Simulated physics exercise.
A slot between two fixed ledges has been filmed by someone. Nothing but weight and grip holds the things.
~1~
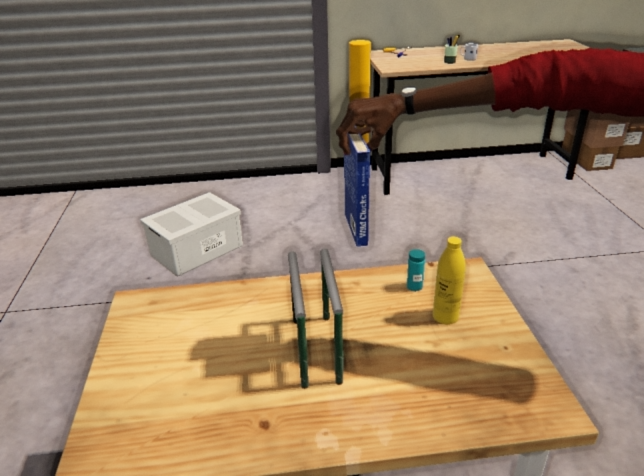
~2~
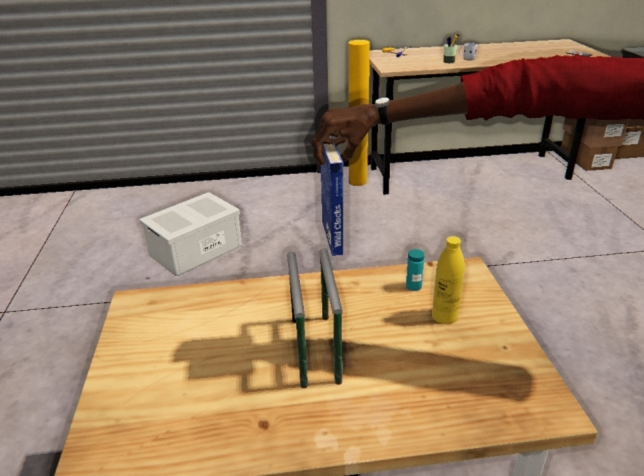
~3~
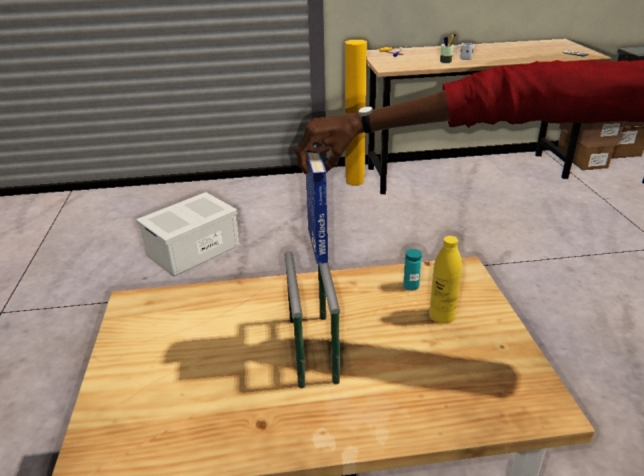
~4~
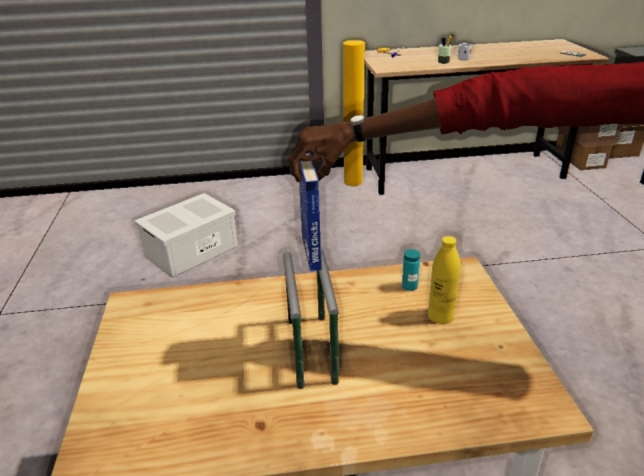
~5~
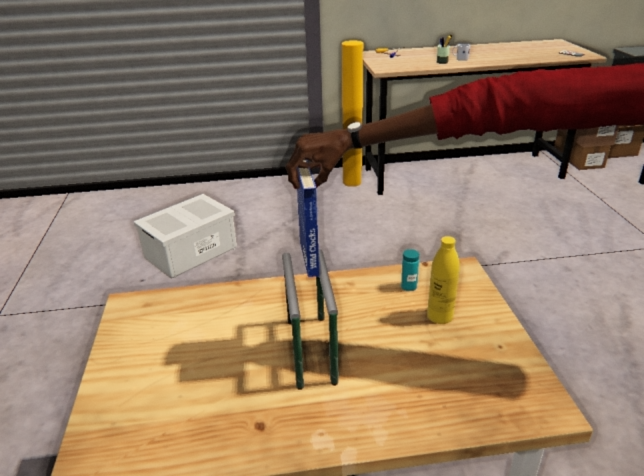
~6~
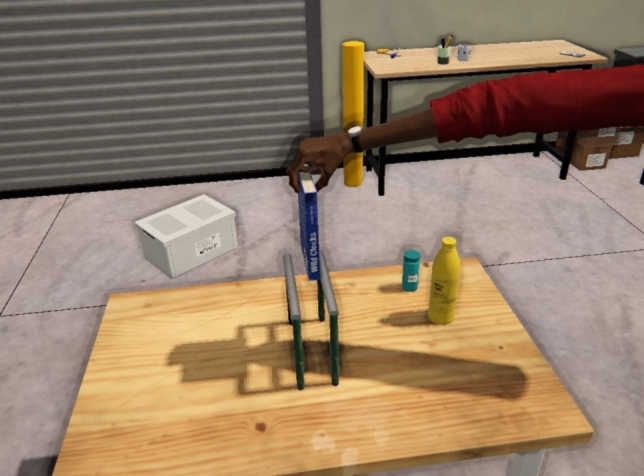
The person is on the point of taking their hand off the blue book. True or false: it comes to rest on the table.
True.
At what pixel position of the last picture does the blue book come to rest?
End position, last frame: About (313, 319).
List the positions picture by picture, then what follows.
In the first frame, on its way; blue book (356, 186); yellow bottle (450, 280).
In the second frame, on its way; blue book (332, 195); yellow bottle (449, 280).
In the third frame, on its way; blue book (316, 204); yellow bottle (446, 279).
In the fourth frame, on its way; blue book (310, 211); yellow bottle (445, 280).
In the fifth frame, on its way; blue book (307, 218); yellow bottle (444, 280).
In the sixth frame, poised above the slot; blue book (308, 222); yellow bottle (445, 280).
Then, 0.20 s after the last picture, blue book slid a little near (309, 240).
Then, 0.30 s after the last picture, blue book slid about its own width near (311, 289).
Then, 0.40 s after the last picture, blue book slid well along near (313, 312).
Then, 1.00 s after the last picture, blue book slid well along near (313, 319).
At rest, moved from the start, blue book; the other 2 in place. Seen from the same camera at the end, blue book near (313, 319). The book goes down the gap.
